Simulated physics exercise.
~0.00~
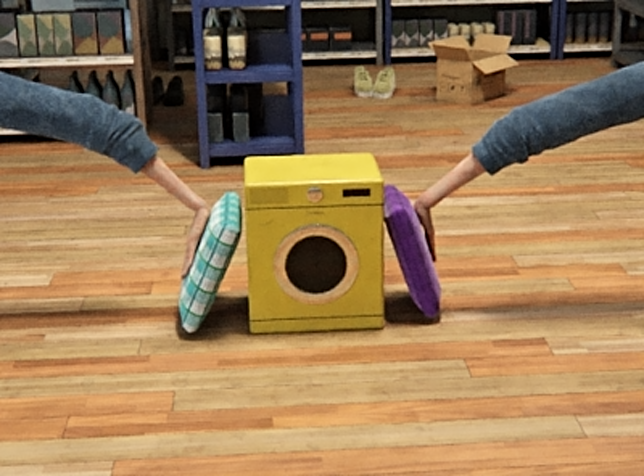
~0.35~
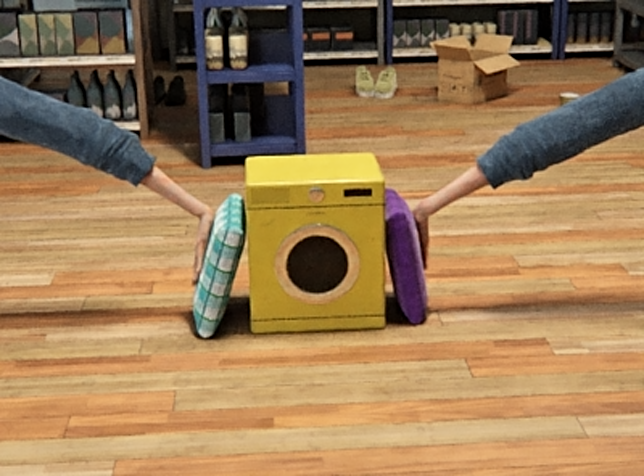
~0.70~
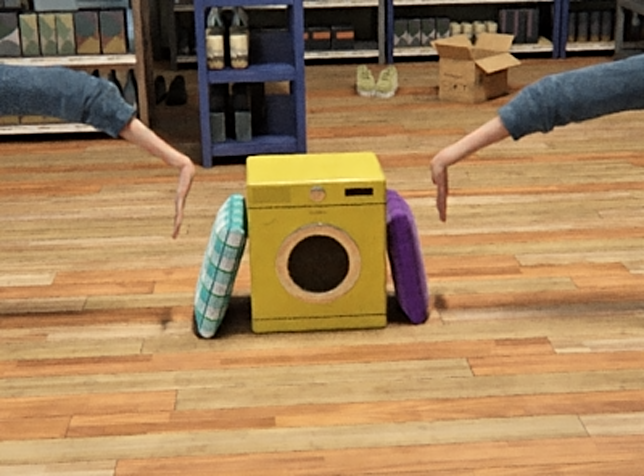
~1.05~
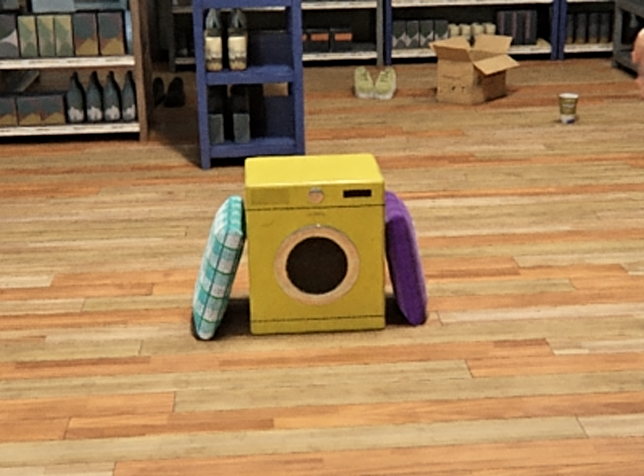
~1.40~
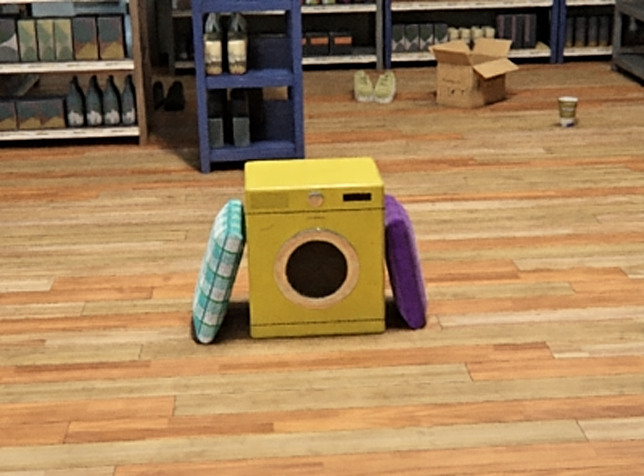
A yellow front-loading machine, like a small washing machine, stands on a striped wooden floor, seen from the front and slightly above in a gently swaying view. Shelves of bottles and boxes, pale shoes and an open cardboard box sit behind it. Two blue-sleeved arms reach in from either side, holding a turquoise checked cushion on the left and a purple soft bag on the right. The hands tip them inward against the machine, then let go and draw back out of view. Both the cushion and the bag stay leaning against its sides.
